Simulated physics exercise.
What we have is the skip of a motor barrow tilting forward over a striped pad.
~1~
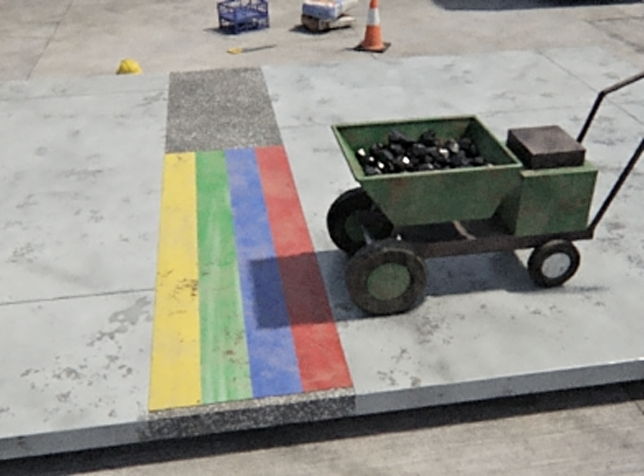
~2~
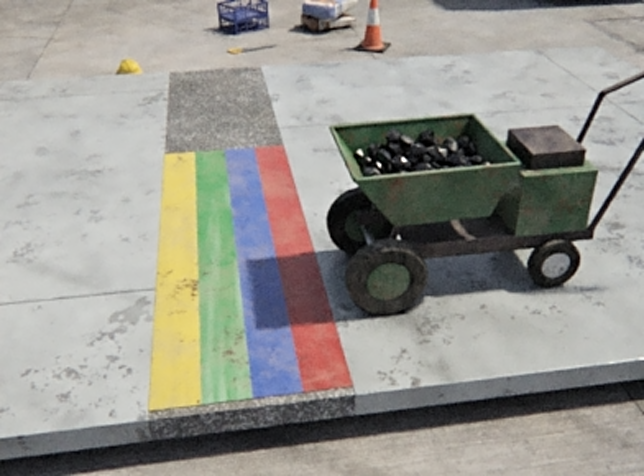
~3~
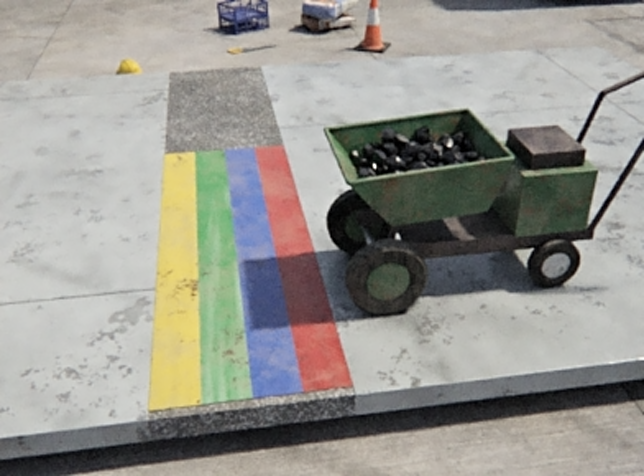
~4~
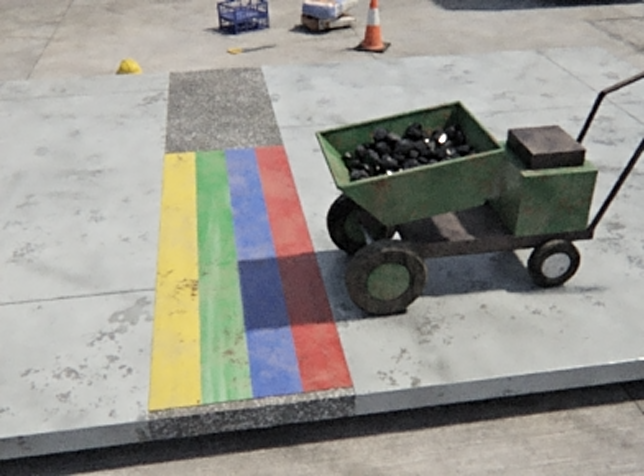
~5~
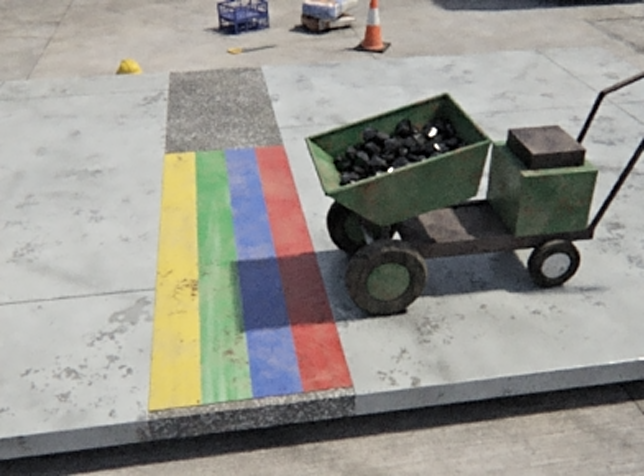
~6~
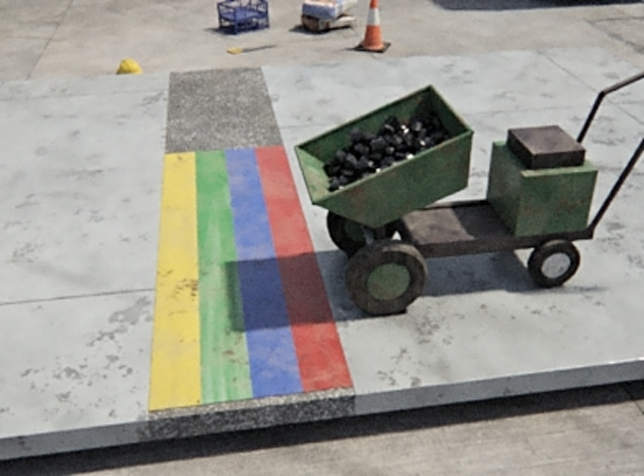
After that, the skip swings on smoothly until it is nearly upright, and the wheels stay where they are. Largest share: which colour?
Colour: Green.
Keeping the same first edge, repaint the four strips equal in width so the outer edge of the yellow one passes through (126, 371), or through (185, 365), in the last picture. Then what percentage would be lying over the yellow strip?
Shares in turn: 10 %; 20 %.
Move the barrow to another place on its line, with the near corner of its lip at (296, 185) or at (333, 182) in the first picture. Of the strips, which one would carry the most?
Yellow first, that green strip second.
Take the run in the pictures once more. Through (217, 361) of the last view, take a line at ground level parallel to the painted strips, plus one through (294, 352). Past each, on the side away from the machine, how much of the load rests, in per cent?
I'd say some 30 in a hundred, and after that 80 in a hundred.
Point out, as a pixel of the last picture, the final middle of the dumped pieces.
Close to (222, 288).
Just after the last frame, skip tipped steeply; every one in the skip.
A moment on, skip tipped right over; roughly two thirds in the skip; about a tenth over the blue strip; about a tenth over the green strip; just a few over the yellow strip; just a few off the paint.
Further on, skip tipped right over; roughly a quarter in the skip; roughly a quarter over the blue strip; roughly a third over the green strip; about a tenth over the yellow strip; about a tenth off the paint.
When it is over, skip tipped right over; roughly a quarter in the skip; just a few over the red strip; roughly a quarter over the blue strip; roughly a third over the green strip; roughly a quarter over the yellow strip; about a tenth off the paint.
